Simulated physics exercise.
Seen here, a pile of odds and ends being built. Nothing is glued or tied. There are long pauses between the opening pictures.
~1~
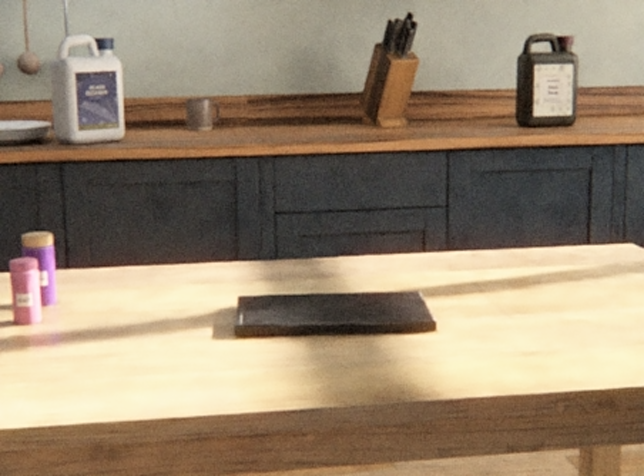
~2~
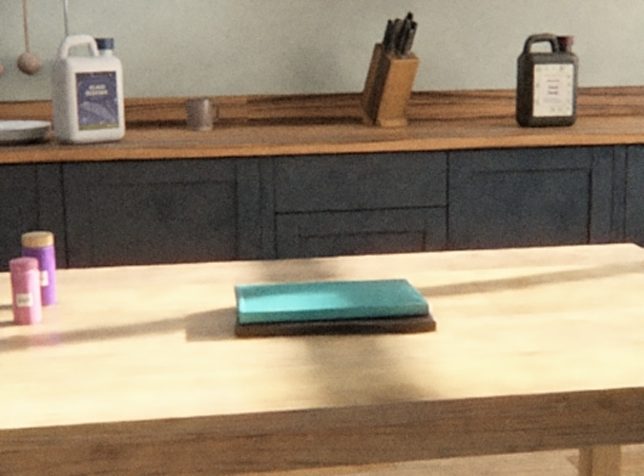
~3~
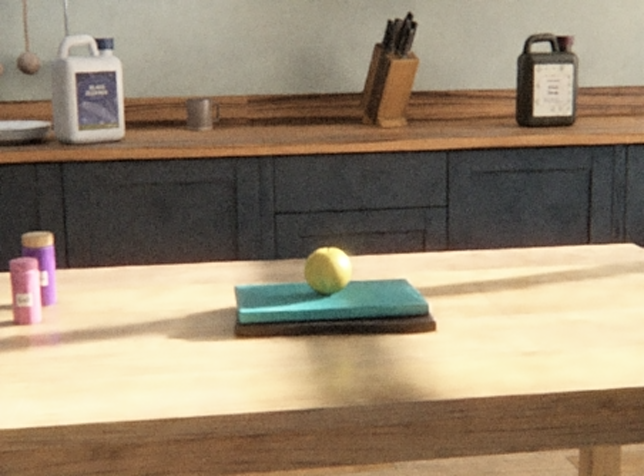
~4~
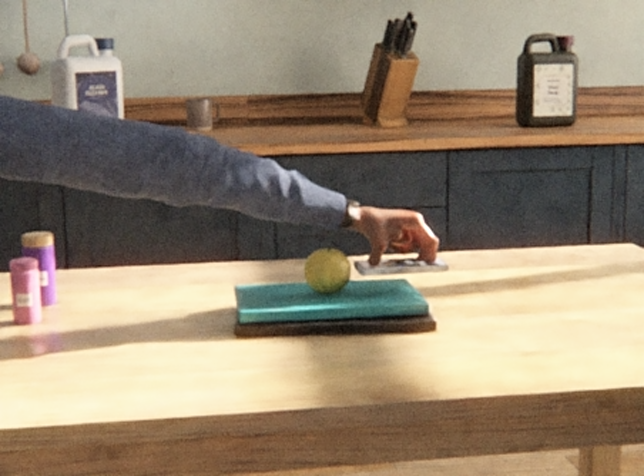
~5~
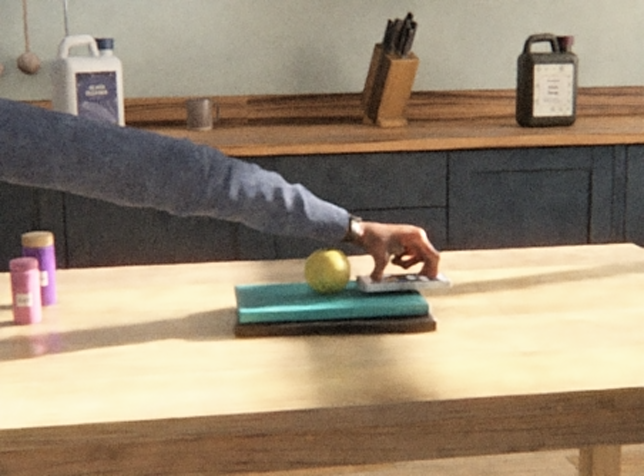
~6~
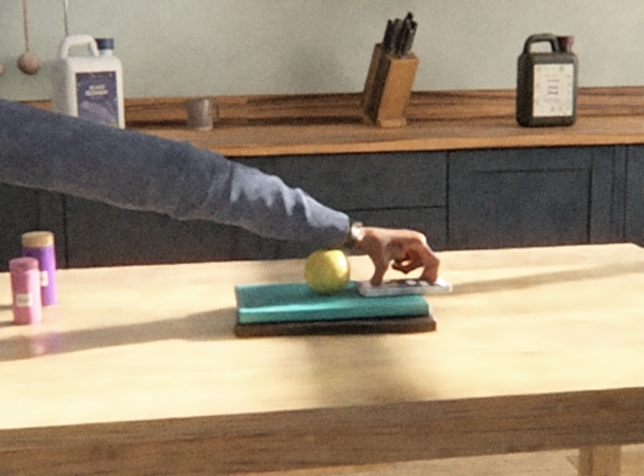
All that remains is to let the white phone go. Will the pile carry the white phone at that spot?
Outcome: The pile keeps its balance.
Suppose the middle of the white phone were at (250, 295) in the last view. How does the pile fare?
Then it holds.
Then, 0.60 s on from there, no change.
Then, 1.60 s on from there, things are still on the move.
Then, 2.50 s on from there, no change.
In the end, all 6 unmoved. At the end, from the last picture's camera, white phone near (403, 287). The pile stays up.
